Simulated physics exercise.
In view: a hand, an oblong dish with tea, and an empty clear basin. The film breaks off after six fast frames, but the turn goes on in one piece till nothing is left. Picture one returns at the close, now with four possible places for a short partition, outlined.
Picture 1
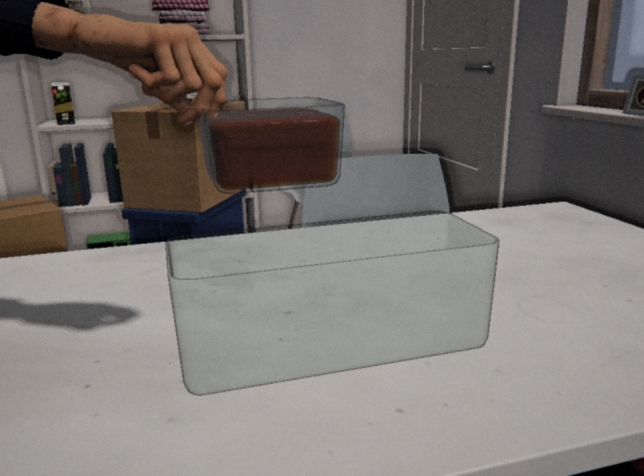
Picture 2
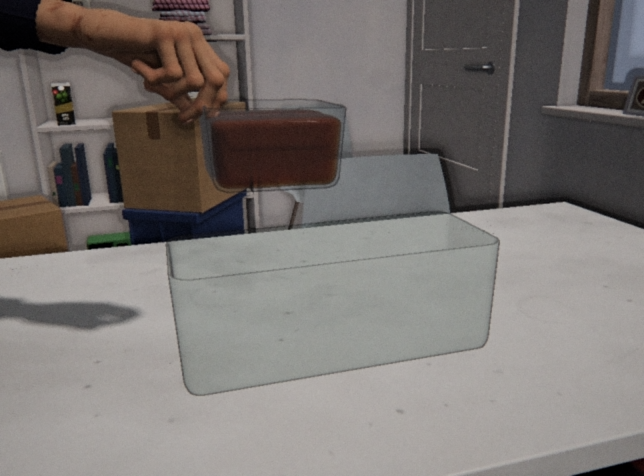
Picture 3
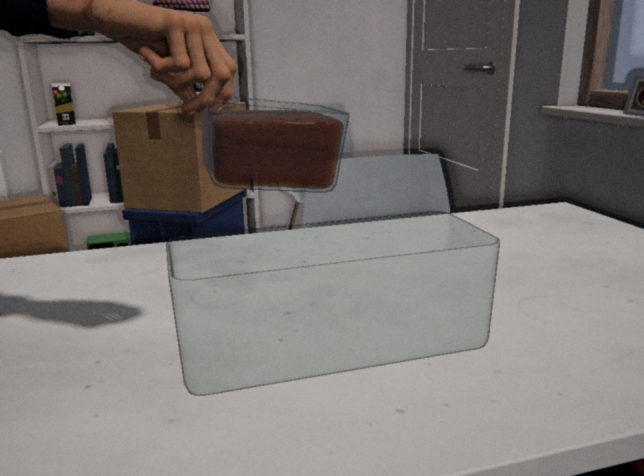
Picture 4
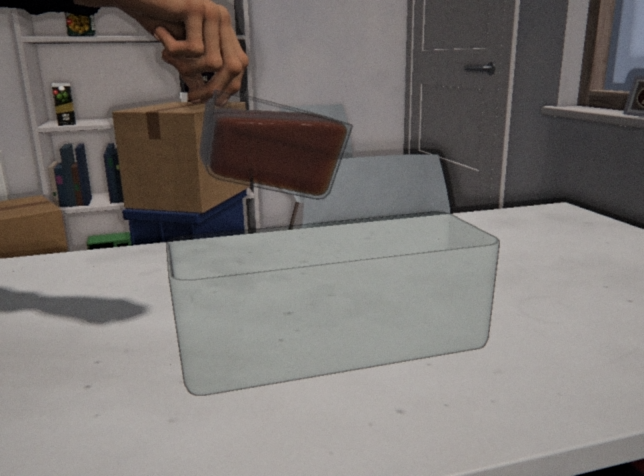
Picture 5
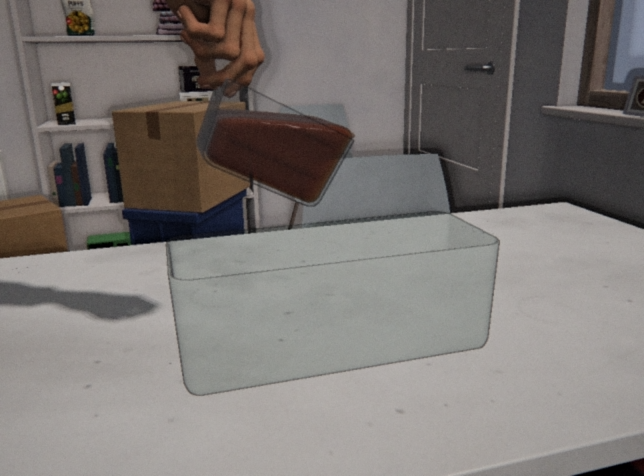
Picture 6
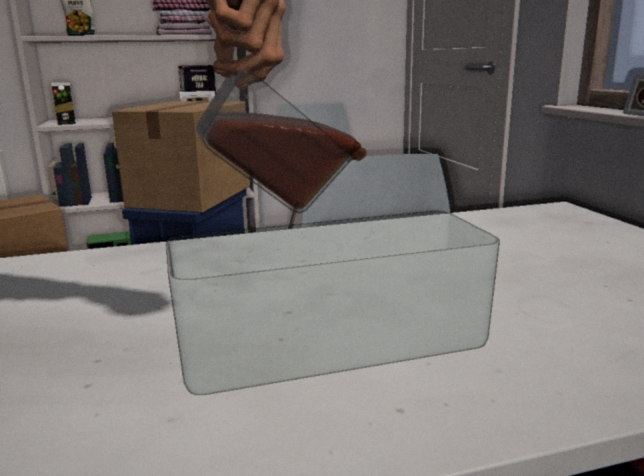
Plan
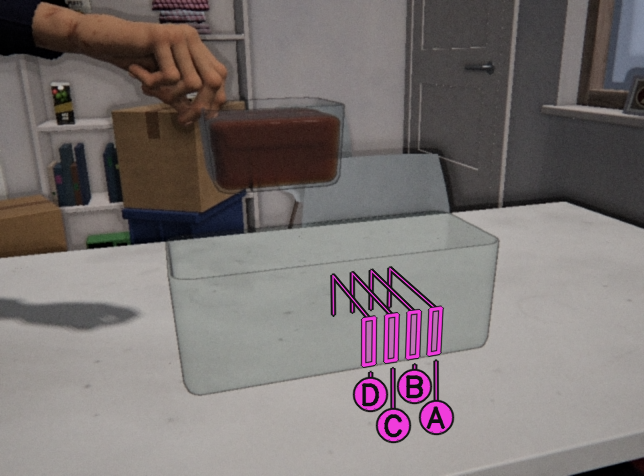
We see a hand holding a clear oblong dish of reddish-brown tea above an empty clear basin on a white table. The hand rises and tilts the dish steadily down to the right until the tea reaches over its lip.
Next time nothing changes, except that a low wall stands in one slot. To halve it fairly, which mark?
I would pick position C.
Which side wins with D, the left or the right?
More ends on the right.
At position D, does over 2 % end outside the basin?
Yes, it does.
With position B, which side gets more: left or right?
The left side.
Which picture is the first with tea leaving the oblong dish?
Picture 5.
On the marked copy, A at (436, 361); B at (414, 365); C at (392, 368); D at (370, 372).
With A, about 82 % ends left of the wall and 8 % right of it; 10 % is lost outside.
With B, about 69 % ends left of the wall and 21 % right of it; 10 % is lost outside.
With C, about 47 % ends left of the wall and 45 % right of it; 8 % is lost outside.
With D, about 30 % ends left of the wall and 64 % right of it; 6 % is lost outside.
